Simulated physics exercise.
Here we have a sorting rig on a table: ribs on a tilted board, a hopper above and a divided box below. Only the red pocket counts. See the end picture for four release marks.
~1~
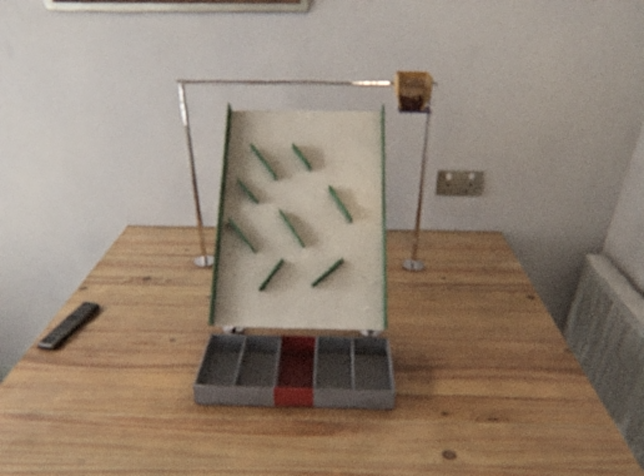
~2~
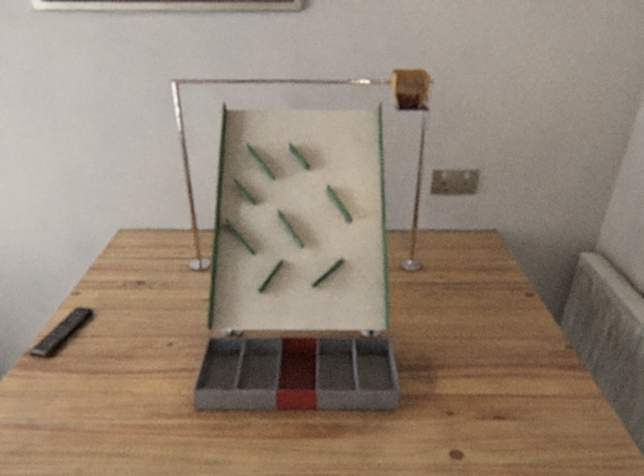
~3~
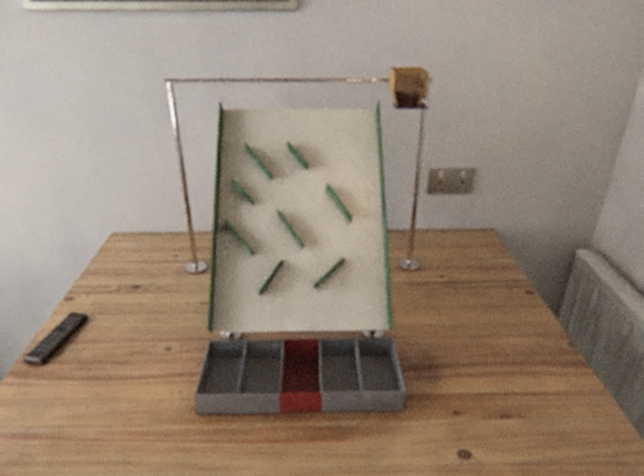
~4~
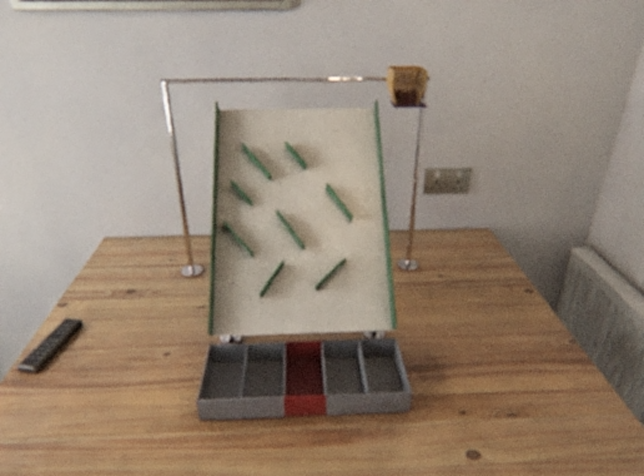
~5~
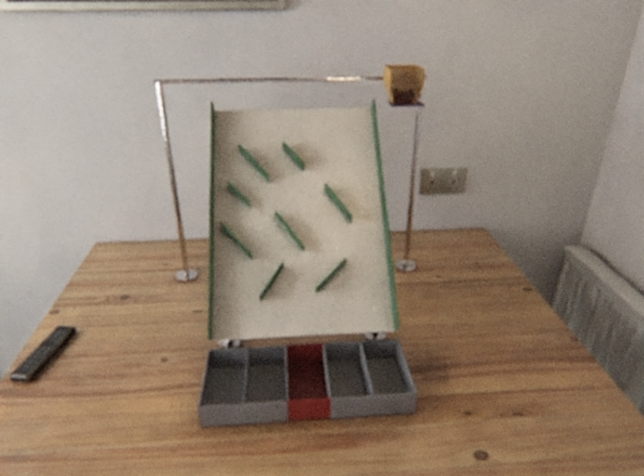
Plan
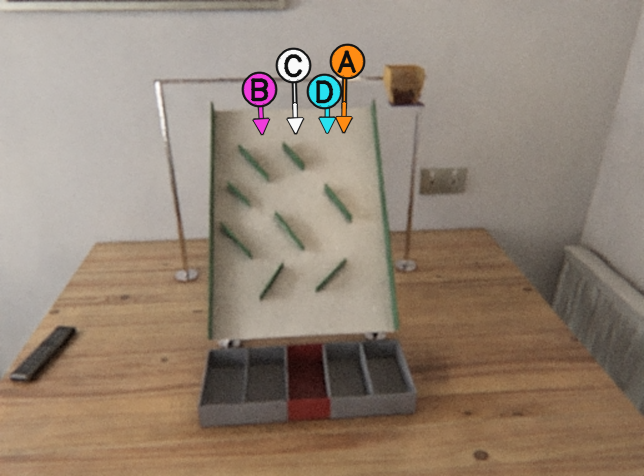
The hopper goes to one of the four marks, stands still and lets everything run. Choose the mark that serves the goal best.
Mark B.
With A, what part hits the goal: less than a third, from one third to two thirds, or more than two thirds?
Less than a third.
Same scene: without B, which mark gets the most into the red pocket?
That would be C.
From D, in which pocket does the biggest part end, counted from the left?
It is the fifth one.
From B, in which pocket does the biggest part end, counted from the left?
The third.
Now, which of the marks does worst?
Mark A.
On the marked copy, mark A meets the board at (343, 126); mark B meets the board at (261, 128); mark C meets the board at (295, 127); mark D meets the board at (327, 127).
With A, none at all in the red pocket, all but a few in other pockets, a small share outside the box.
With B, close to two thirds in the red pocket, close to a third in other pockets.
With C, close to a third in the red pocket, close to two thirds in other pockets.
With D, a small share in the red pocket, the bulk in other pockets.
